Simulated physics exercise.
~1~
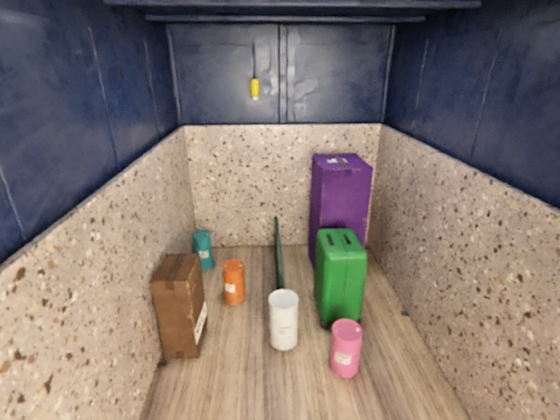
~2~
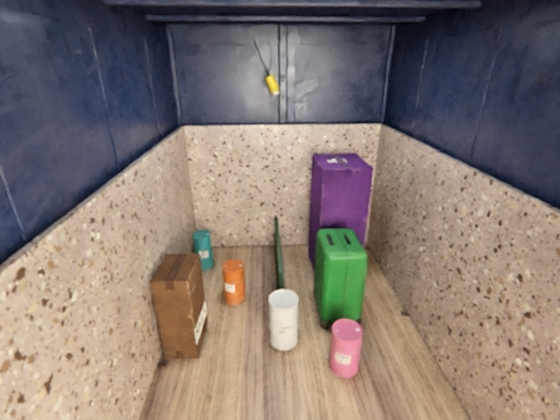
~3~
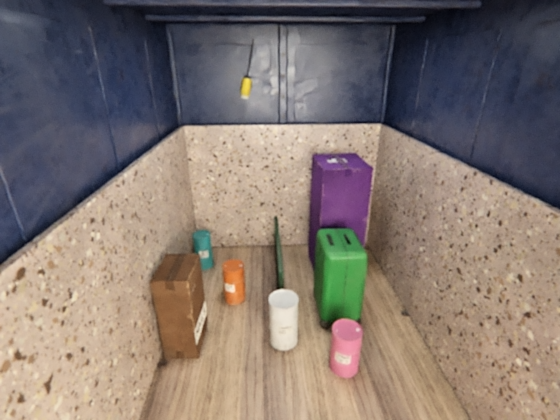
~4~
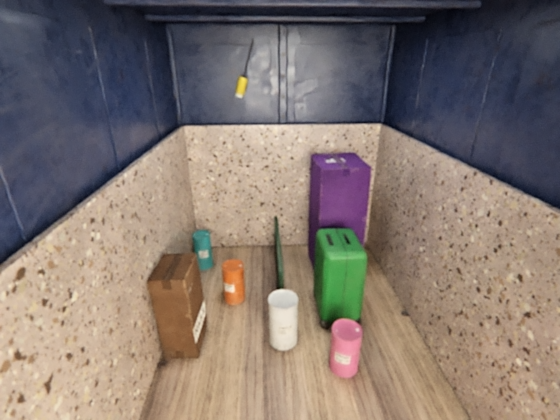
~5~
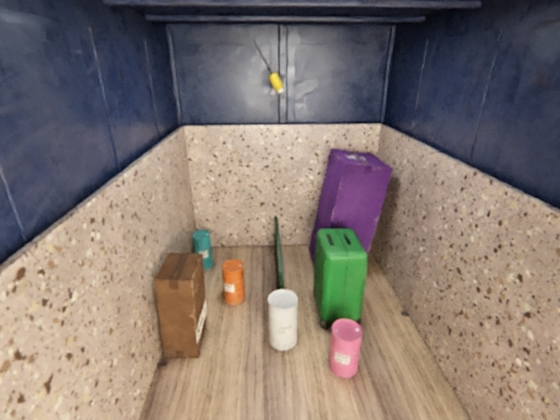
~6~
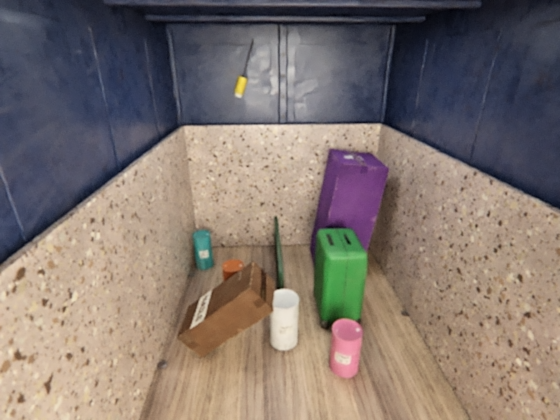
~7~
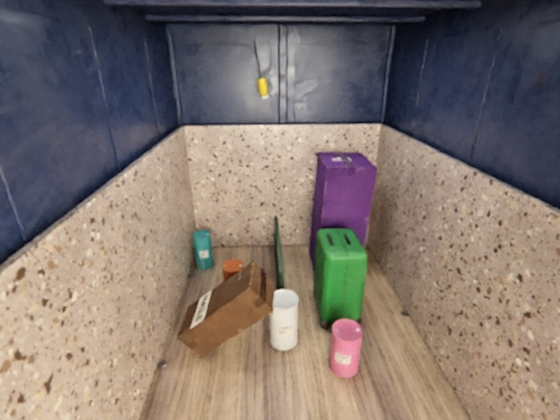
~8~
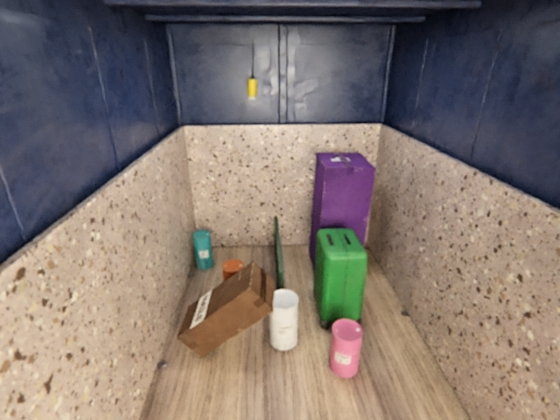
Purple box tilting right against the wall, brown box toppling right and staying tipped by the white canister, purple box righting itself.
